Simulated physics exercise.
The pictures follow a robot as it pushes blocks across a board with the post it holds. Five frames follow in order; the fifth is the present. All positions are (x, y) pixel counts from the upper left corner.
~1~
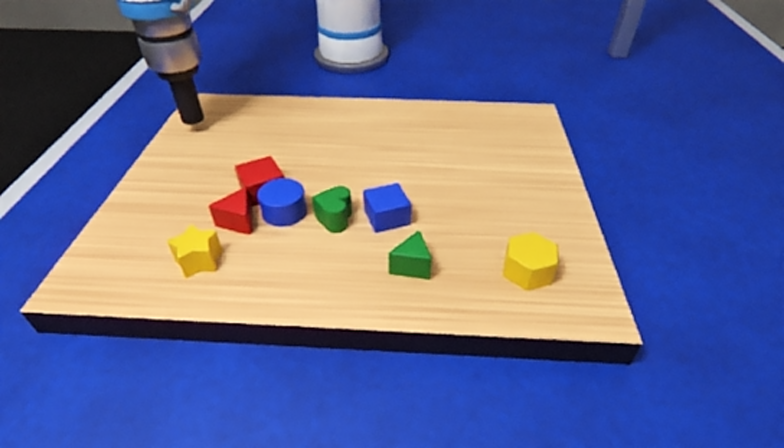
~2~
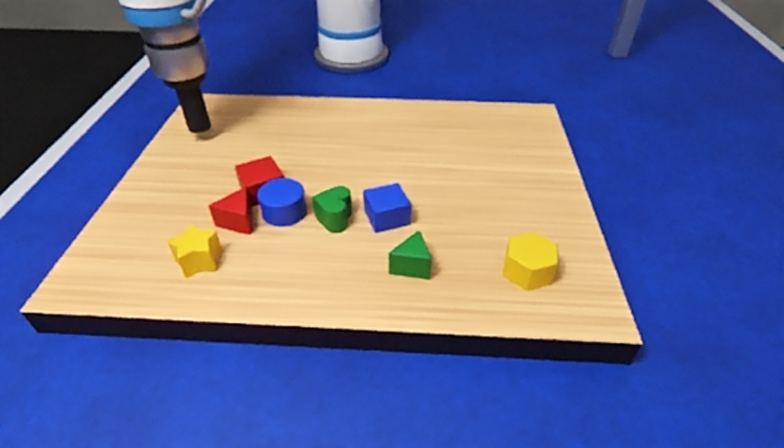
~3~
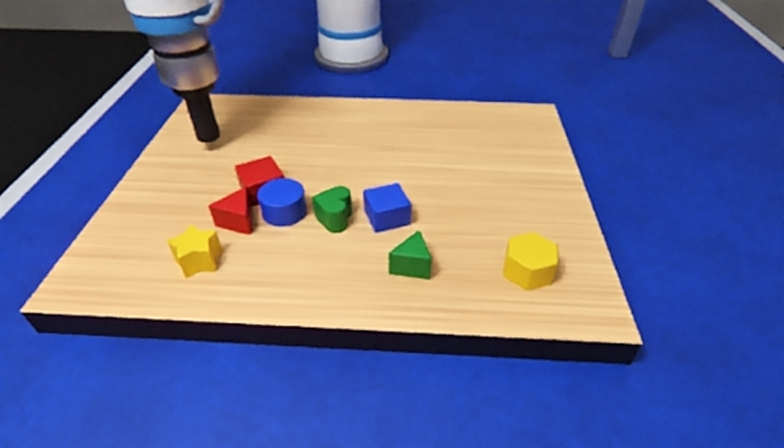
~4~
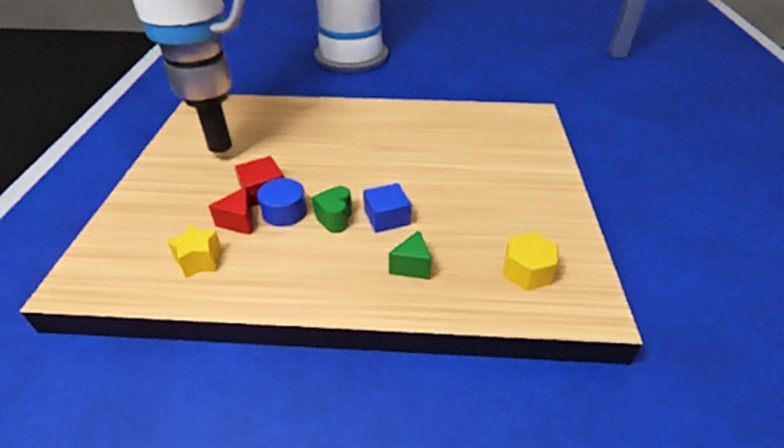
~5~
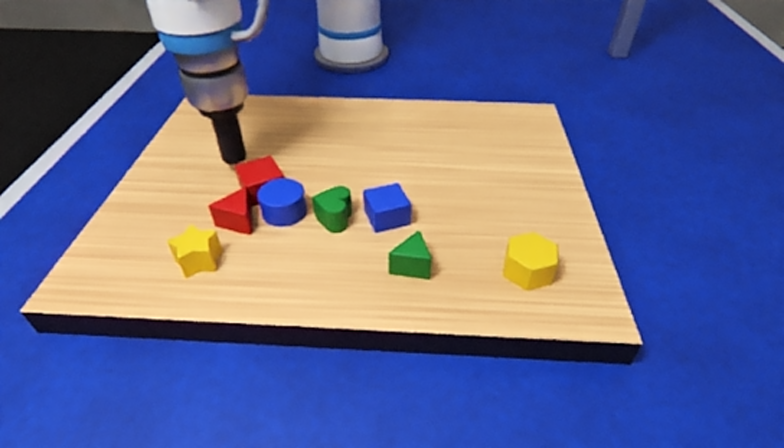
A robot arm moves right and nearer across a wooden board while the coloured blocks stay still.
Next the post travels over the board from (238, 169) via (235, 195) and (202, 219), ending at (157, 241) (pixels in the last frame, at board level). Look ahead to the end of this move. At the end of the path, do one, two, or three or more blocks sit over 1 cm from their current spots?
My prediction: Two blocks.
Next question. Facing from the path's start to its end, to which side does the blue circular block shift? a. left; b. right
a (left)
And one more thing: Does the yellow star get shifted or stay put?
Left in place.
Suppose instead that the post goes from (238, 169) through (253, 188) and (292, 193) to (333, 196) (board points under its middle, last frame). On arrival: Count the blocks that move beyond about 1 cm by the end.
Three or more move.
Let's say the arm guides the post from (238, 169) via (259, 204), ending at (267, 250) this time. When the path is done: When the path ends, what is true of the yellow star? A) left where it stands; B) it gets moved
Option B.
On the path given first. One third of the way, post at (231, 184); red square piece at (262, 177), turned 40° anticlockwise; blue circular block at (292, 196); green heart-shaped block at (337, 198).
Two thirds of the way, post at (198, 208); red square piece at (262, 177), turned 45° anticlockwise; blue circular block at (293, 196); green heart-shaped block at (339, 198).
At the end, post at (151, 229); yellow star in place; red triangular block in place; red square piece at (262, 177), turned 45° anticlockwise; blue circular block at (293, 196); green heart-shaped block at (339, 198).
